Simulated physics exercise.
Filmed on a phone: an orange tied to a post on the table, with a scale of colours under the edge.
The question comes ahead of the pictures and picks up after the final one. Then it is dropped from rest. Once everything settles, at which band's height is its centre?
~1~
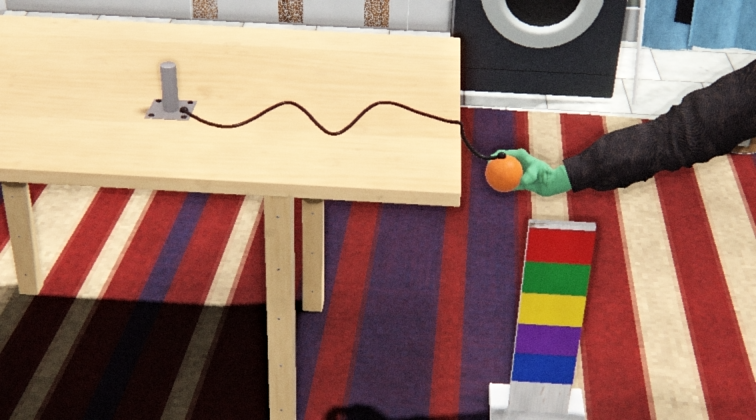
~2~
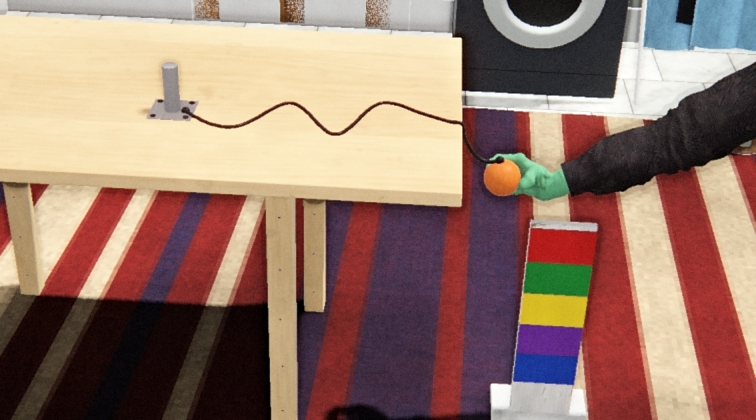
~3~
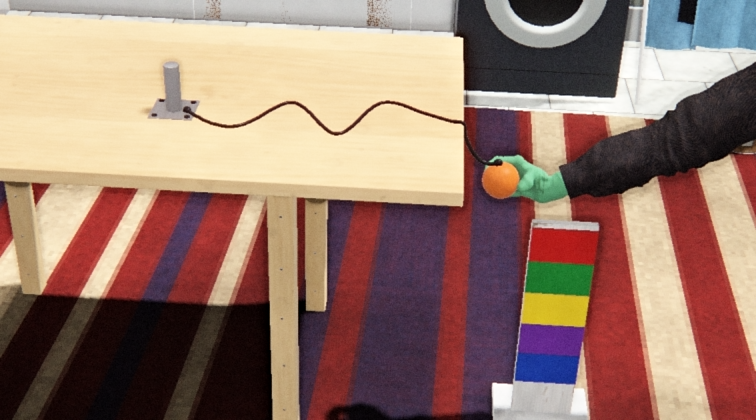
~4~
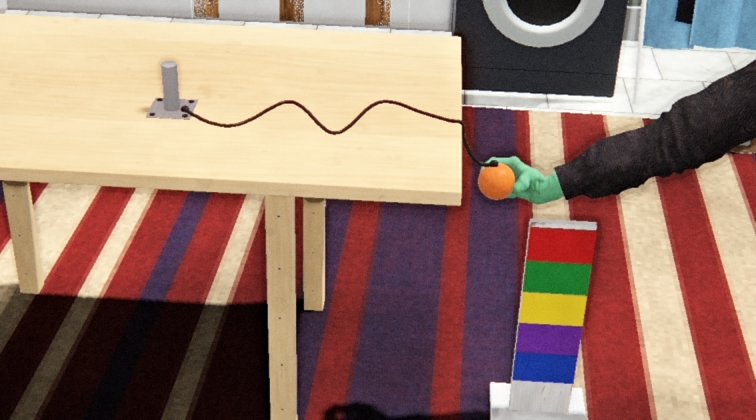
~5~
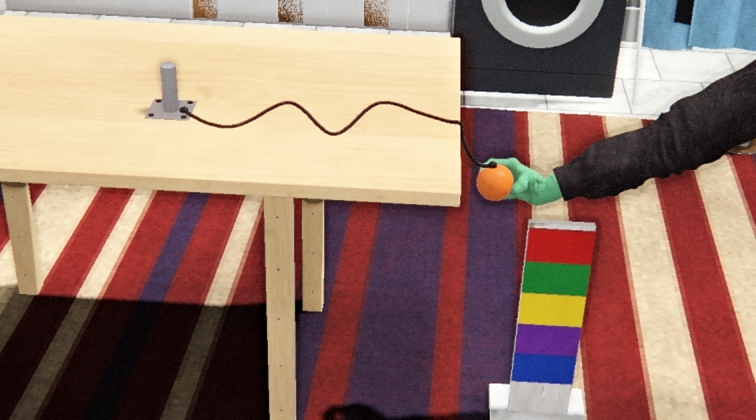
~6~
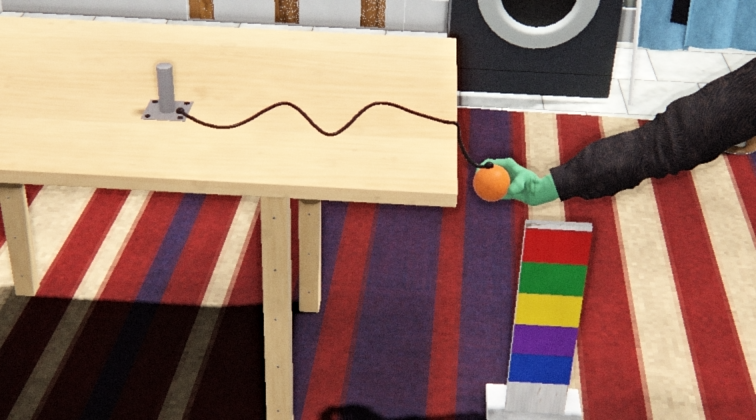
Its centre settles level with the yellow band.
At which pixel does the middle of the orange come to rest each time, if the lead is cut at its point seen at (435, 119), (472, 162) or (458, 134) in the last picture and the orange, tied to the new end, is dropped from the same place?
Close to (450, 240) first, close to (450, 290) next, and close to (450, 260) last.
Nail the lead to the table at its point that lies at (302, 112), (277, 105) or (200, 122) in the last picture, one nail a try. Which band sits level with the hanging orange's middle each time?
One after the other, green; green; yellow.
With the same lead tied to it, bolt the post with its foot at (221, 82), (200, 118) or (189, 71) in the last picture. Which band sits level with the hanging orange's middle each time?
Result 1: Purple. Result 2: Purple. Result 3: Yellow.
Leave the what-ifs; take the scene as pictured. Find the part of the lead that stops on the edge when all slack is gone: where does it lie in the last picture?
Around (359, 115).
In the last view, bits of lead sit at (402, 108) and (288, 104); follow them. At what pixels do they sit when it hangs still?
I'd say about (453, 184) for one and about (325, 118) for the other.
A little later, orange near (476, 281); level with green.
Next, orange near (419, 295); level with yellow.
Later still, orange near (458, 302); level with yellow.
When it is over, orange near (445, 302); level with yellow. The lead holds its middle at yellow.
